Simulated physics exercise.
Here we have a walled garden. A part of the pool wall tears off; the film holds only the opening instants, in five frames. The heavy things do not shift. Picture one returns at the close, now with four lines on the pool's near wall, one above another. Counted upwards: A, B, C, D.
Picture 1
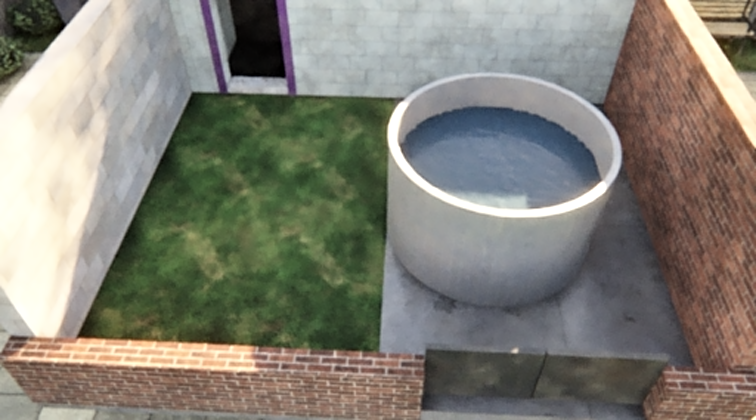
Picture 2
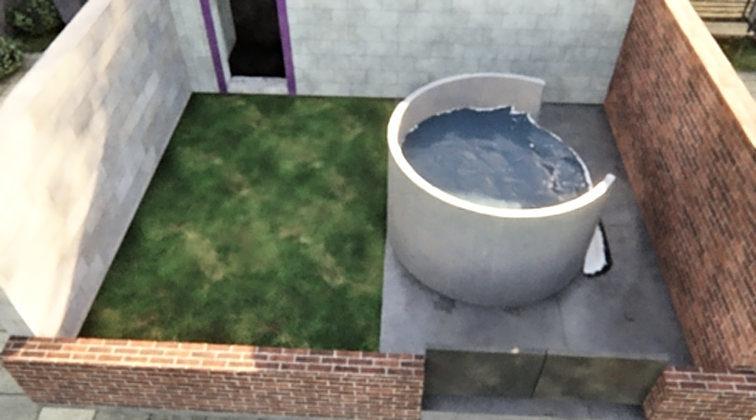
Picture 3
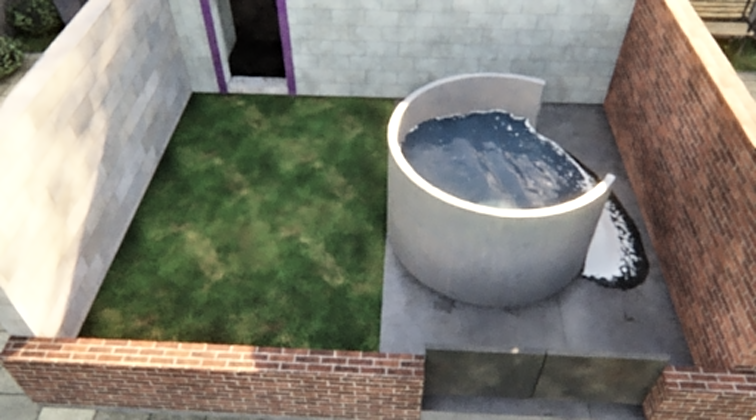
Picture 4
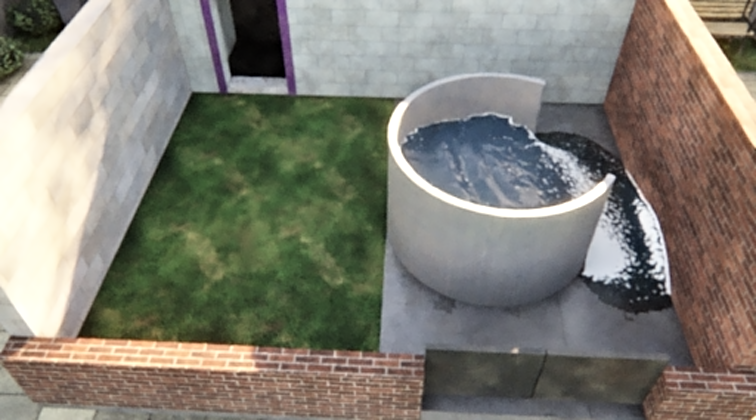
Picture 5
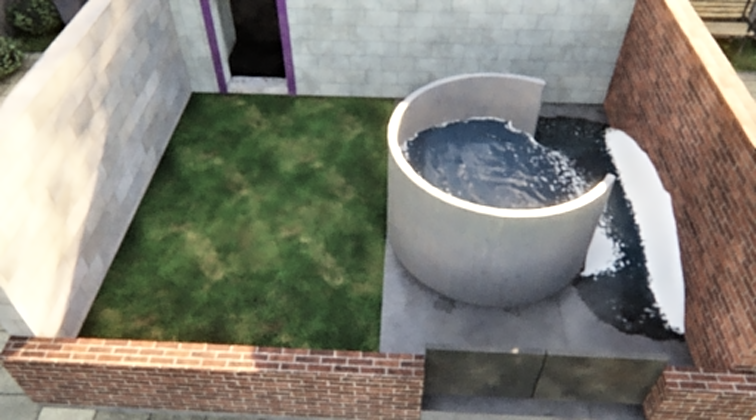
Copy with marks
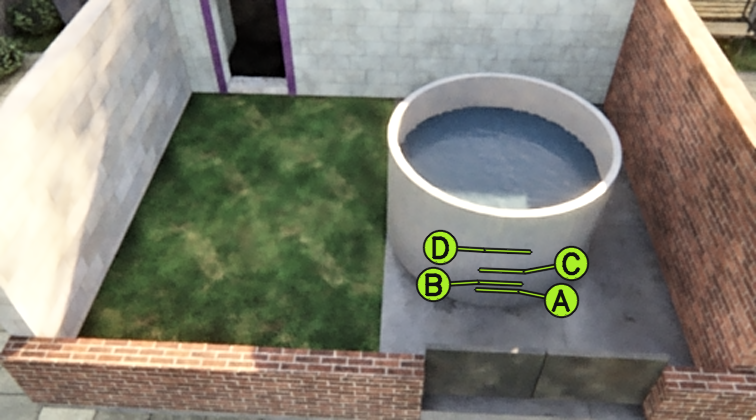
Water pours through a gap in the round tank's right side and spreads across the paving.
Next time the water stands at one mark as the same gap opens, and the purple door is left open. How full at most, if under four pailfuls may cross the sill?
Go for D.
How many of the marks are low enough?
All of the four.
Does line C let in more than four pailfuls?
No, that is safe.
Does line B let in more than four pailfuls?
No.
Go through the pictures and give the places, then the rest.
Water in the pool at rest, its middle at (497, 166); foot of the purple doorway at (258, 93); shut gate at (543, 357).
Water covers 2 % of the ground and shows as far out as (592, 271).
Water covers 6 % of the ground and shows as far out as (628, 282).
Water covers 10 % of the ground and shows as far out as (668, 297).
Water covers 14 % of the ground and shows as far out as (681, 305).
On the marked copy, A at (497, 290); B at (499, 283); C at (502, 270); D at (506, 251); from the bottom up A, B, C, D.
With A, nothing gets over.
With B, nothing gets over.
With C, nothing gets over.
With D, a splash gets over, under a bucket.
